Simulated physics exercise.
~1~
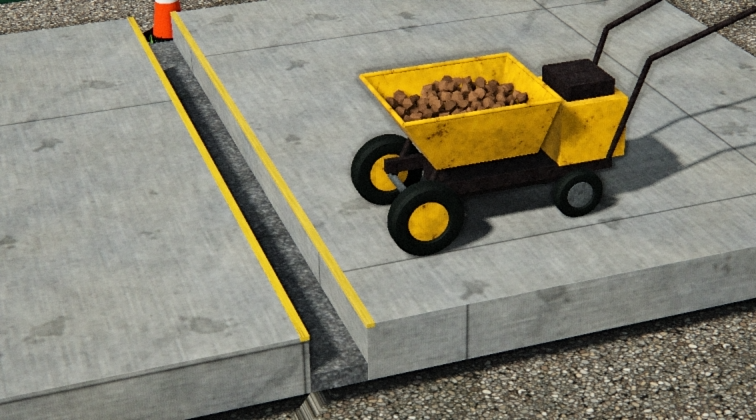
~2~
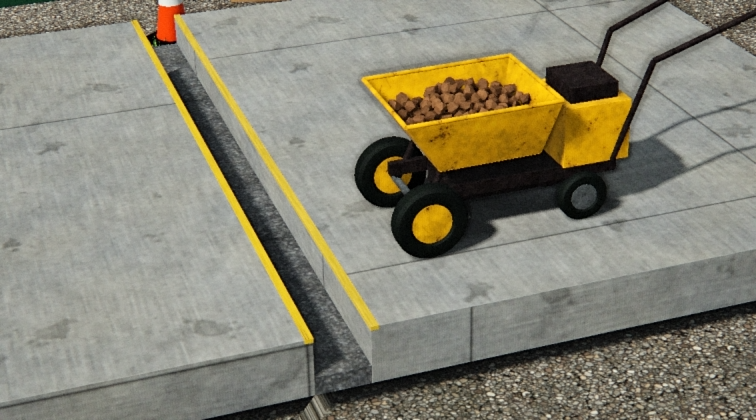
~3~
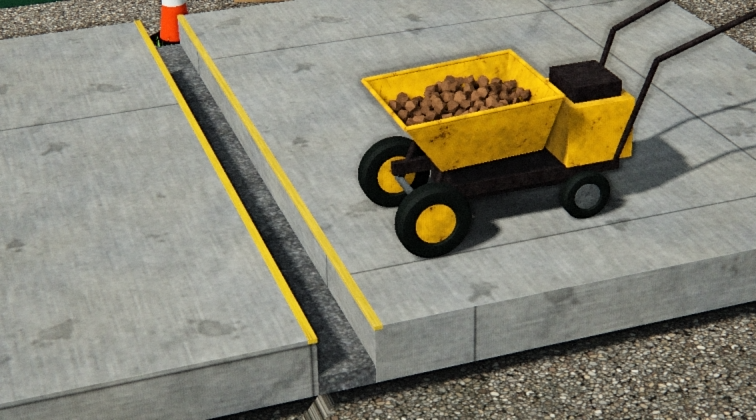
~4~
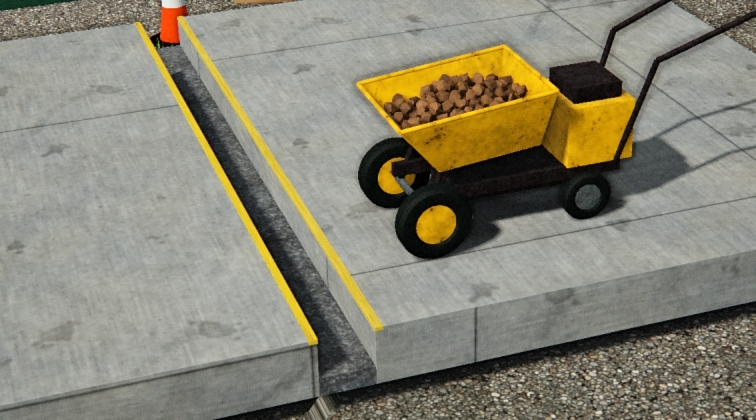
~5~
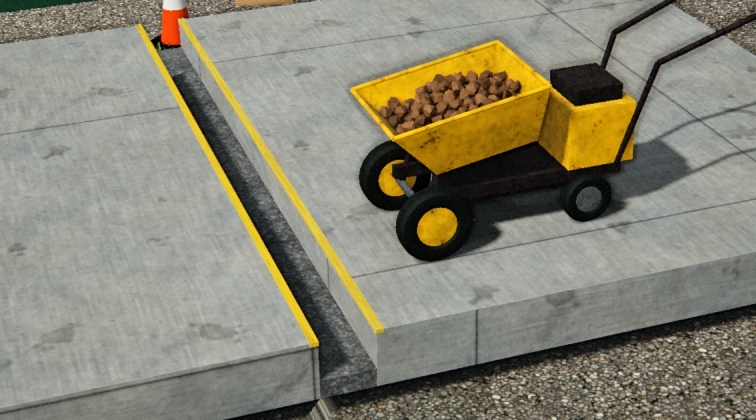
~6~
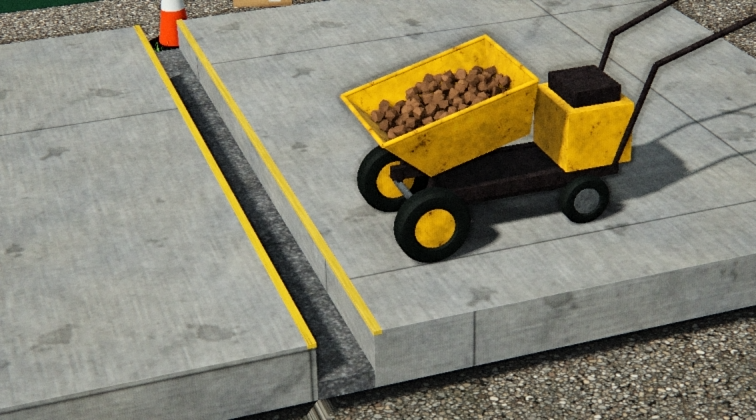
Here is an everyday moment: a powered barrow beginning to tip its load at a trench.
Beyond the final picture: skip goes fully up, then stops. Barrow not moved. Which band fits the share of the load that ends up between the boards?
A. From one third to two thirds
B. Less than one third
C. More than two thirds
Option C: More than two thirds.
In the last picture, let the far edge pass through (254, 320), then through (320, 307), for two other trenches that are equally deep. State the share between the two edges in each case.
The first try lands around 100 %, the second around 40 %.
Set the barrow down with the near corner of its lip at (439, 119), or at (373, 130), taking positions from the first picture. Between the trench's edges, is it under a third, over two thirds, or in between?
More than two thirds; then under a third.
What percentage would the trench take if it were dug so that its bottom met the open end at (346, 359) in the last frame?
Close to 70 per cent.
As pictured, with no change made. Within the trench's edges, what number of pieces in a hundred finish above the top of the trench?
I'd put it near 10 in a hundred.
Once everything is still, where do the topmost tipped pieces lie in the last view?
Close to (264, 253).
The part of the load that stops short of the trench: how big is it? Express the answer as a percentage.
Share of load: Near 0 %.
Shortly afterwards, skip tipped steeply; the whole lot in the skip.
Next, skip tipped right over; the bulk in the skip; a little in or heaped over the trench; only a few beyond it; only a few falling.
Some moments later, skip tipped right over; a little in the skip; near two thirds in or heaped over the trench; near a quarter beyond it.
In the end, skip tipped right over; the bulk in or heaped over the trench; near a quarter beyond it.
